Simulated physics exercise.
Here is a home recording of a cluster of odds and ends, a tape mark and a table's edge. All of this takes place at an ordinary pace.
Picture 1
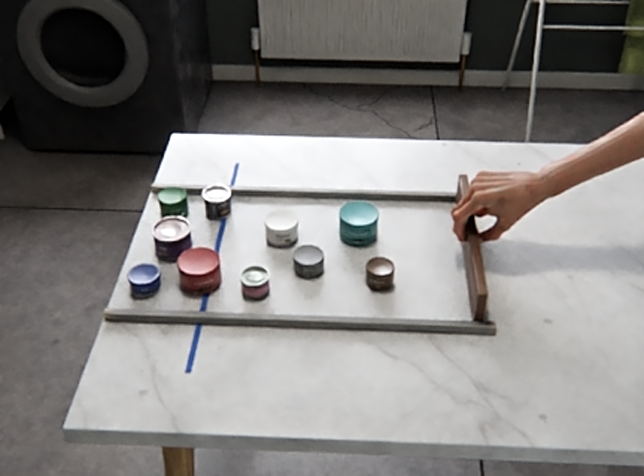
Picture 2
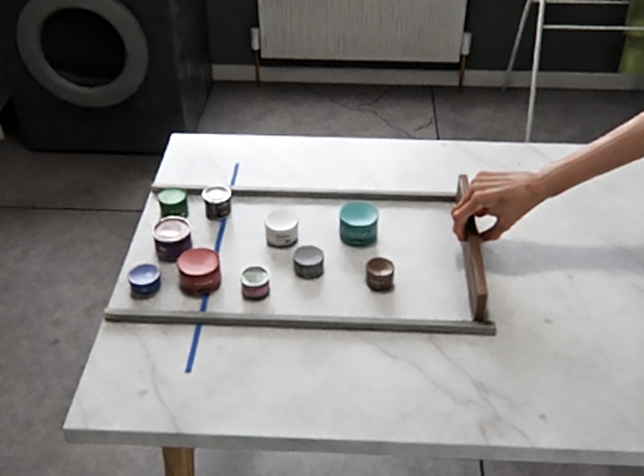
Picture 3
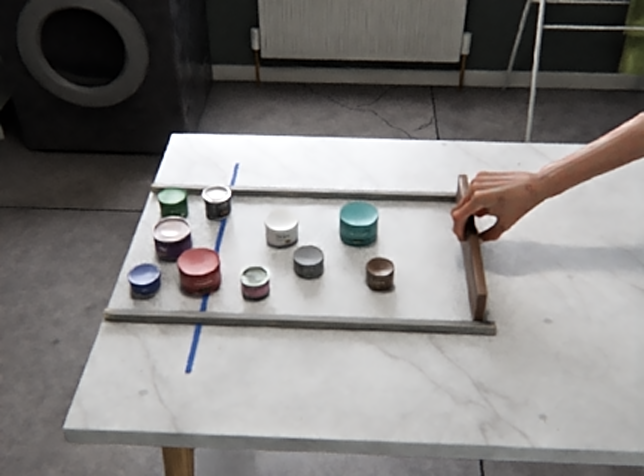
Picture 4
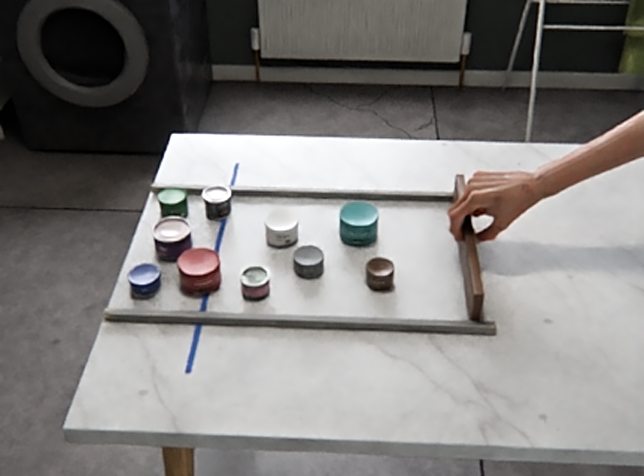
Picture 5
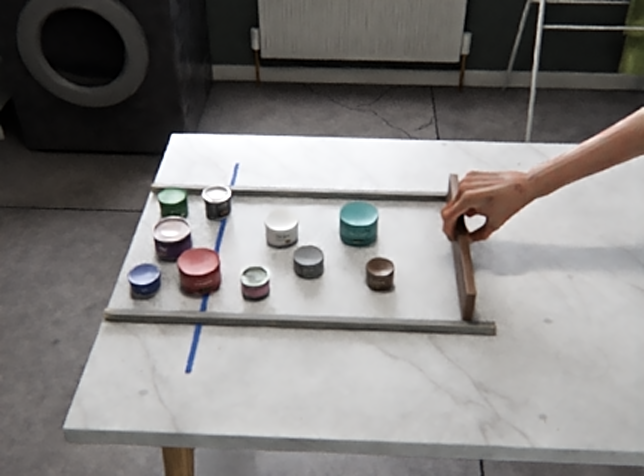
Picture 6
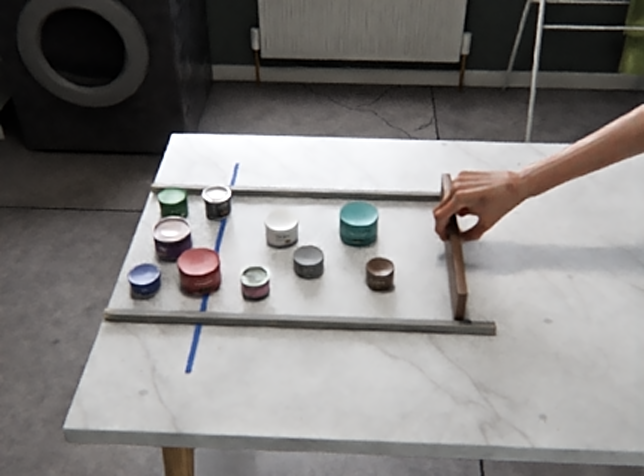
A hand sliding an upright wooden board slightly left between two rails on a marble-topped table, with small coloured tubs standing still.
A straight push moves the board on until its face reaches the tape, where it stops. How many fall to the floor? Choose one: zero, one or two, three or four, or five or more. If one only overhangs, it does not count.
Zero.
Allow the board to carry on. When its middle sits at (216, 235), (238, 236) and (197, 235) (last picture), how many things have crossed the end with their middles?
Respectively 0, 0 and 2.
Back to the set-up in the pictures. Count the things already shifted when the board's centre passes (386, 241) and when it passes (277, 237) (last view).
By the first moment it's 1, by the second it's 5.
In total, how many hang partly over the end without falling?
Looks like 2 of them.
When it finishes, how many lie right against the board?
5 of them.
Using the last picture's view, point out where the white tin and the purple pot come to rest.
Near (169, 234) and (136, 247).
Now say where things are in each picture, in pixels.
In the first picture, blue tin (145, 280); green tub (174, 205); purple pot (173, 238); board (470, 243); tape (217, 251).
In the second picture, green tub (174, 205); turquoise tub (358, 224).
In the third picture, purple pot (173, 239); brown tub (380, 274).
In the fourth picture, blue tin (145, 280); black tin (218, 203).
In the fifth picture, green tub (174, 205); grey tub (309, 262).
In the sixth picture, blue tin (145, 280); green tub (174, 205); purple pot (173, 239); board (452, 243); tape (217, 251).
Soon after, none off yet; blue tin at rest near (145, 280); green tub at rest near (174, 205); purple pot at rest near (173, 239).
In the end, the number that fall off is zero.
